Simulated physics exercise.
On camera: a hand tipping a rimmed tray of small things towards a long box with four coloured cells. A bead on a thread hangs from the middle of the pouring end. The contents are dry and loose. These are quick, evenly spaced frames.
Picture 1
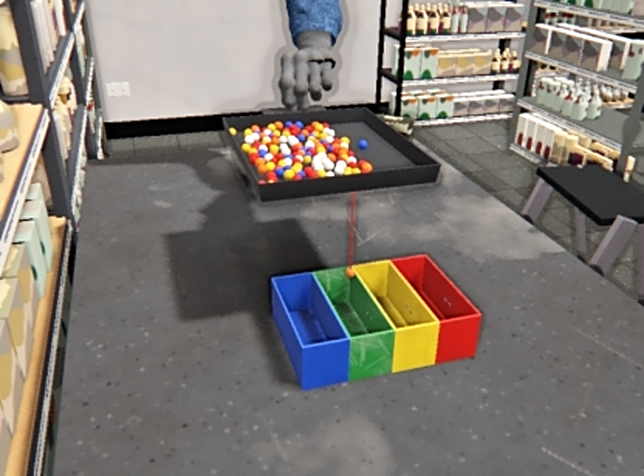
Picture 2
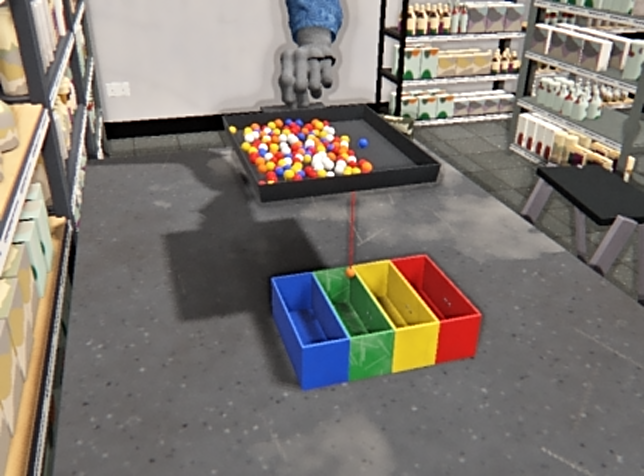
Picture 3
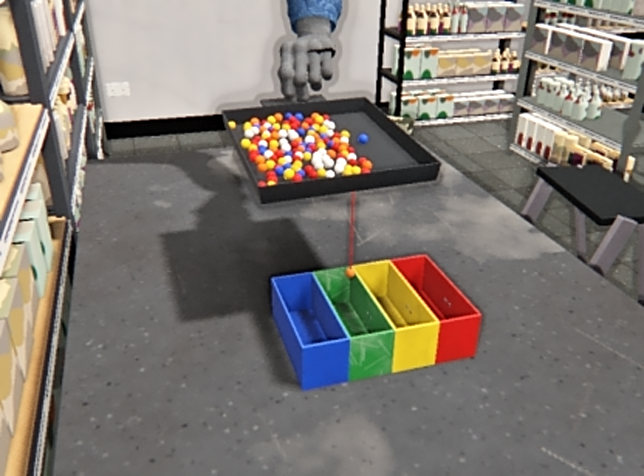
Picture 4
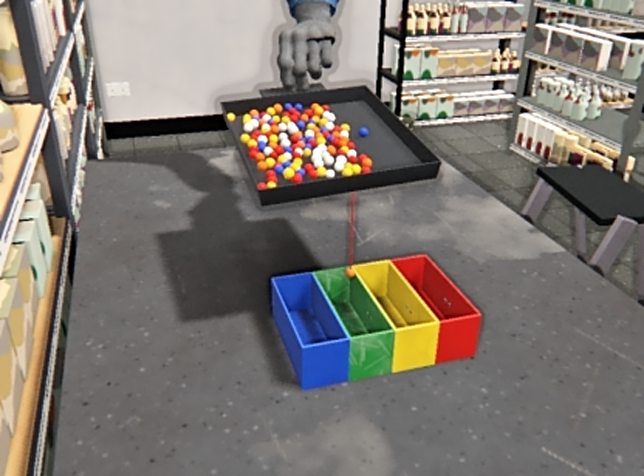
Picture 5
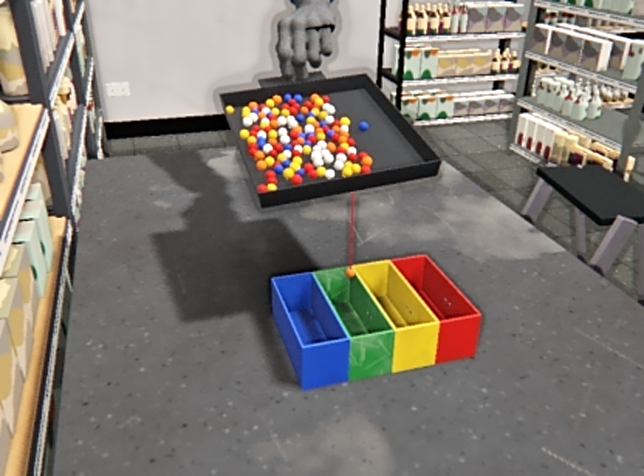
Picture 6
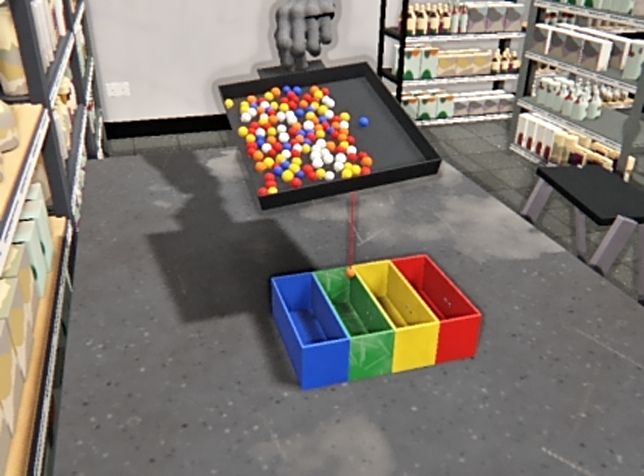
The footage shows a gray hand behind a black tray of colorful round beads, above a box with blue, green, yellow and red cells; the tray's far side gradually rises, tilting it toward the box, its near left corner lowest.
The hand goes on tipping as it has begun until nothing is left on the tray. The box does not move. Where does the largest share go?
The blue cell gets the most.
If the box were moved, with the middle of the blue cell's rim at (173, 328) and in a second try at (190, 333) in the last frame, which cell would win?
In turn: The yellow cell; yellow.
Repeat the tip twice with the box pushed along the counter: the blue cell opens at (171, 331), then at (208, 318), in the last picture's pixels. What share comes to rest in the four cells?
In turn 90 and 100 in a hundred.
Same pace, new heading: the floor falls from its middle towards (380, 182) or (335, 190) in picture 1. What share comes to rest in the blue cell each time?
In turn 0 and 30 in a hundred.
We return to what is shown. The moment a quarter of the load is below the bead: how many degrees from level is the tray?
Near 95 degrees.
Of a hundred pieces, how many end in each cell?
About: Blue cell 30, green cell 0, yellow cell 0, red cell 0 per cent.
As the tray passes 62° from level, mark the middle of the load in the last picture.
Around (289, 163).
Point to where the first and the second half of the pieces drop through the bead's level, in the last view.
First near (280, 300), later near (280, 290).
Soon after the last picture, tray tipped steeply; nearly all on the tray; a stray few falling or outside the box.
A little later, tray tipped past a quarter turn; about a quarter on the tray; about a quarter in the blue cell; a stray few in the green cell; about half falling or outside the box.
Later still, tray tipped past a quarter turn; about a third in the blue cell; a stray few in the green cell; a stray few in the yellow cell; about two thirds falling or outside the box.
By the end, tray tipped past a quarter turn; about a third in the blue cell; a stray few in the green cell; a stray few in the yellow cell; none in the red cell; about two thirds outside the box.
